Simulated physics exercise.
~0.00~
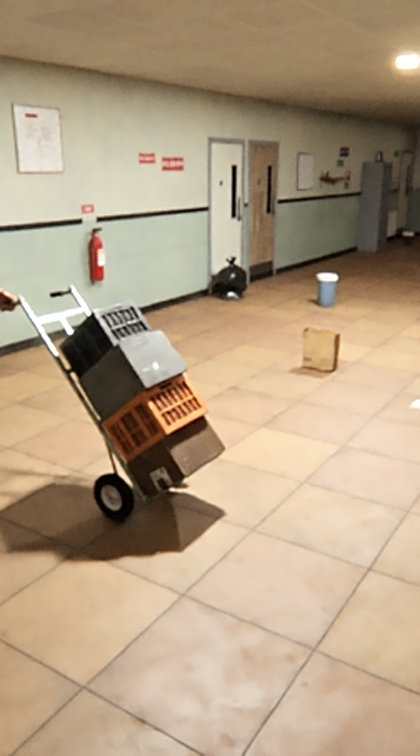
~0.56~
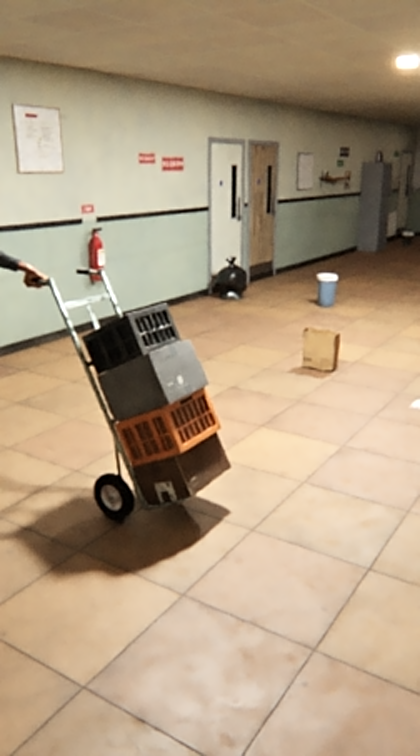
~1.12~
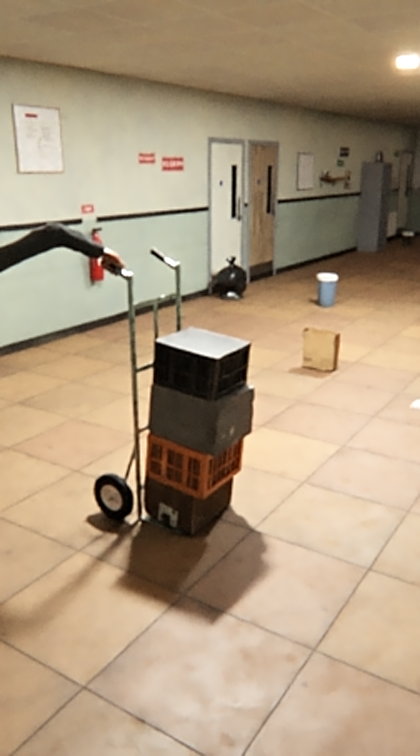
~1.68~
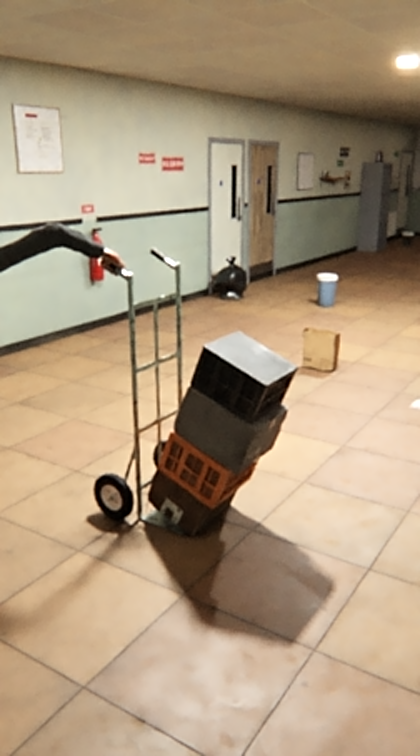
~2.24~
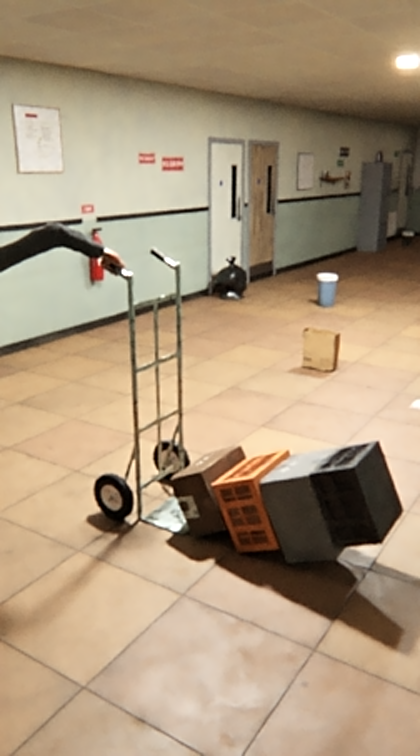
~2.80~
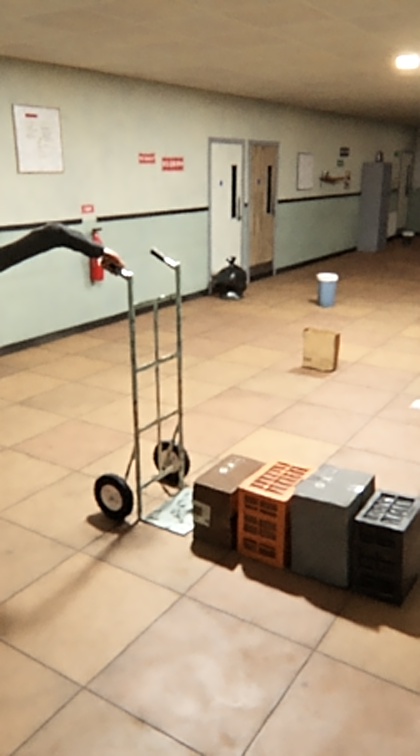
At first, a hand at the left holds a tilted hand truck stacked with a brown parcel at the bottom, then an orange crate, a grey box and a black crate on top, in a tiled corridor. The arm swings the truck upright, and the stack turns with it. Once the truck stands upright and stops, the stack keeps tipping forward to the right, away from the frame. It topples toward the floor, the pieces still close together. Finally, the four items lie tipped over in a row, the brown parcel nearest the wheels and the black crate farthest right, while the hand still grips the upright truck.
